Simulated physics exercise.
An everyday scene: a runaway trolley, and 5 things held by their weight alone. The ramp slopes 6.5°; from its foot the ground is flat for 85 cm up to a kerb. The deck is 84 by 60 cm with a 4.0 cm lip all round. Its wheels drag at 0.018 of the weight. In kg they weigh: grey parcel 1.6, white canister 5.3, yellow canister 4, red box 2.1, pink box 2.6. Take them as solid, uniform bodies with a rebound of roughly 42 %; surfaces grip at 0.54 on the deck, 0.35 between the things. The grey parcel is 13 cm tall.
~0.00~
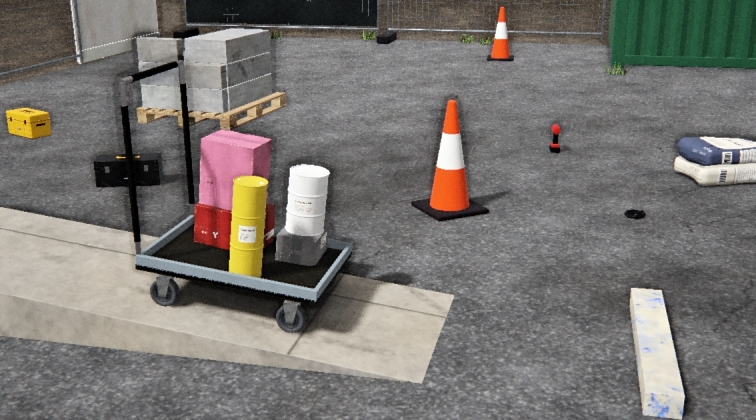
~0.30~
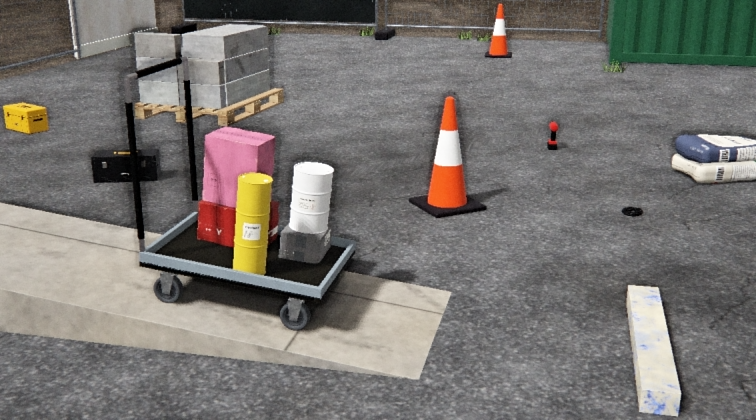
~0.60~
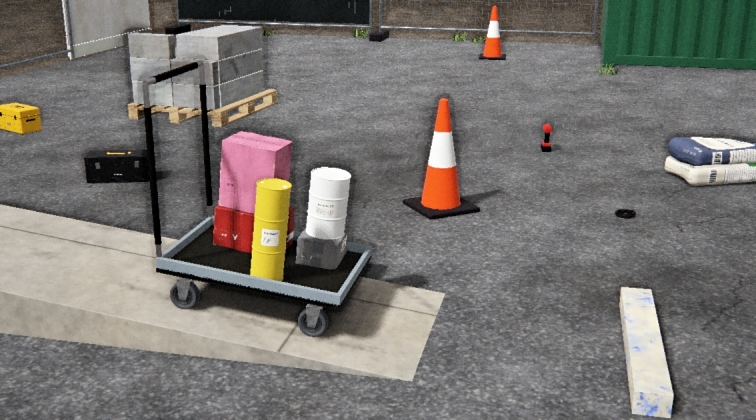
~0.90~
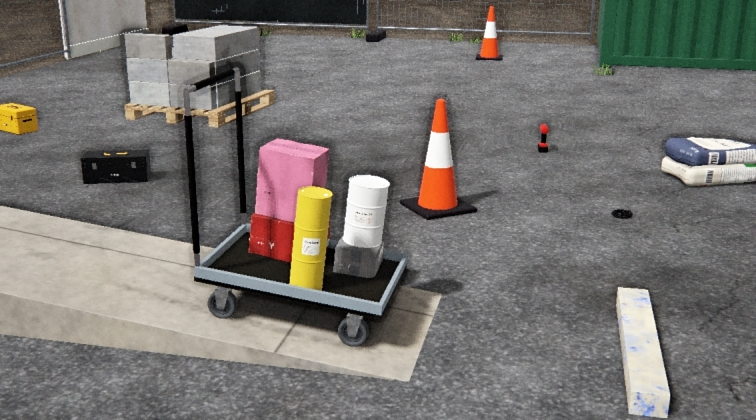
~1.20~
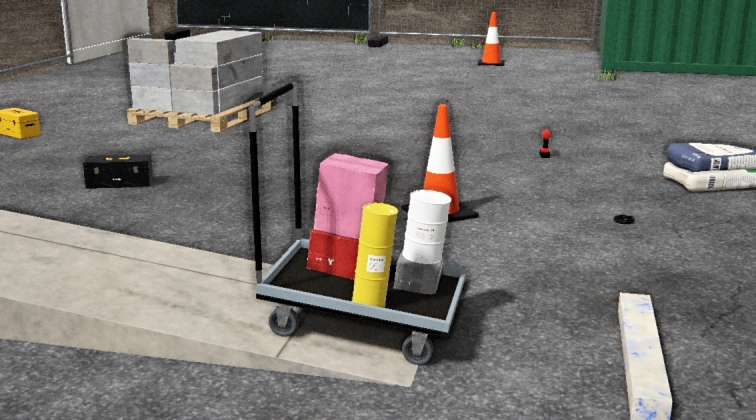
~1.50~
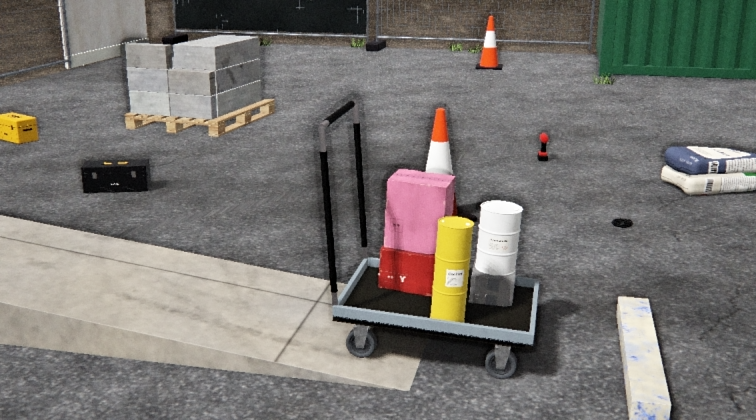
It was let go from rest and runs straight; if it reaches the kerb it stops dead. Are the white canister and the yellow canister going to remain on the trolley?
The white canister gets thrown off; the yellow canister gets thrown off.
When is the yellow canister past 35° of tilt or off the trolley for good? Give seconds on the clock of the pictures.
At about 2.1 s.
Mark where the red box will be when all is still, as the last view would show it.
At about (533, 280).
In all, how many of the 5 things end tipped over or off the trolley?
2 of them.
After 2.10 s, trolley at the kerb; yellow canister 35° off its base near (602, 287); white canister 17° off its base near (644, 251); grey parcel 14° off its base.
After 2.50 s, trolley at the kerb; white canister and yellow canister now off the trolley; pink box moved 20 cm; red box moved 7 cm.
In the end (3.9 s), off the trolley, white canister and yellow canister; not toppled but over 10 cm from the start, pink box; the other 2 under 10 cm from the start. At the end, from the last picture's camera, white canister near (719, 337).
